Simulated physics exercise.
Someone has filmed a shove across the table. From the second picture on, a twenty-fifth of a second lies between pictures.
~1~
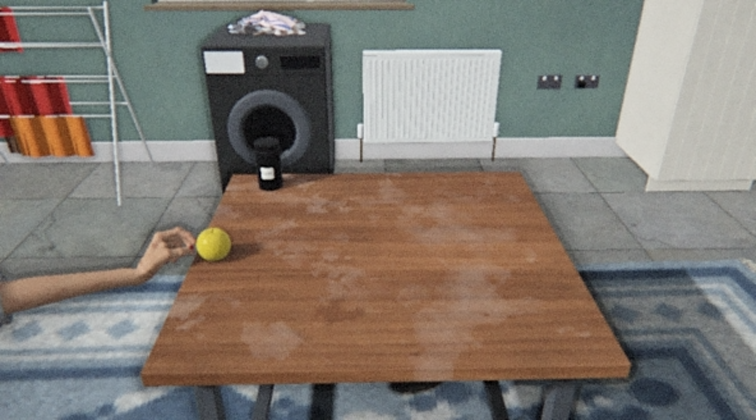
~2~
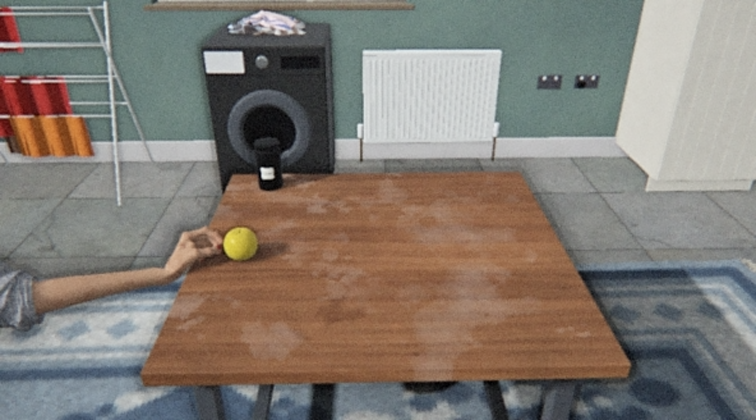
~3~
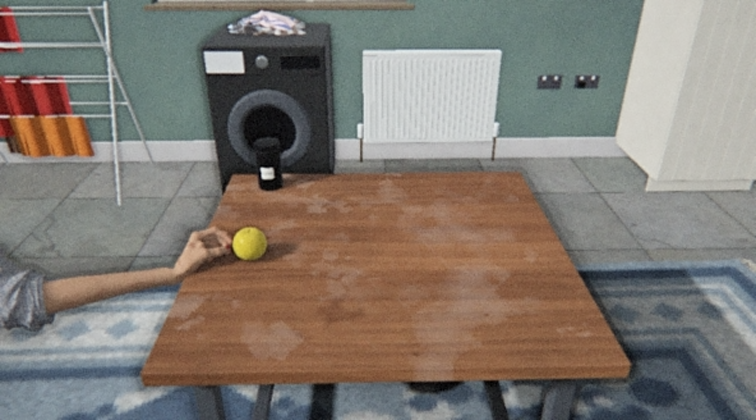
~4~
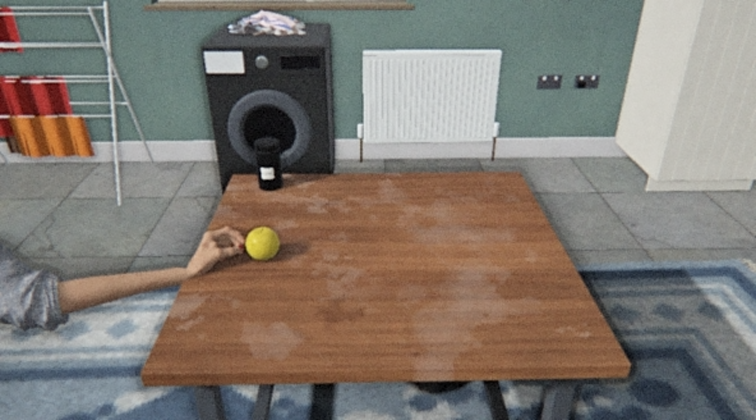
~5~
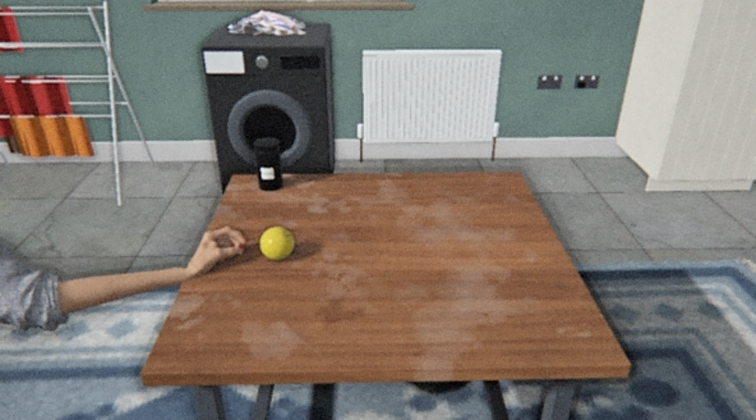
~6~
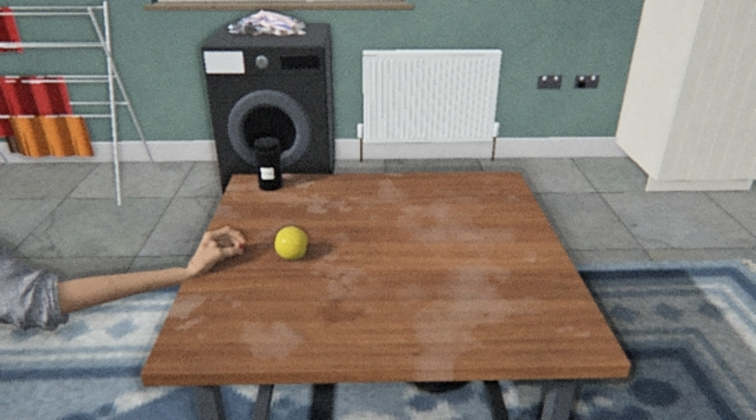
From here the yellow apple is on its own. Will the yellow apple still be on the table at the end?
The yellow apple falls off the table.
Then, 0.50 s after the last picture, yellow apple rolled well along near (465, 241).
Then, 1.00 s after the last picture, yellow apple now off the table.
By the end, off the table, yellow apple.
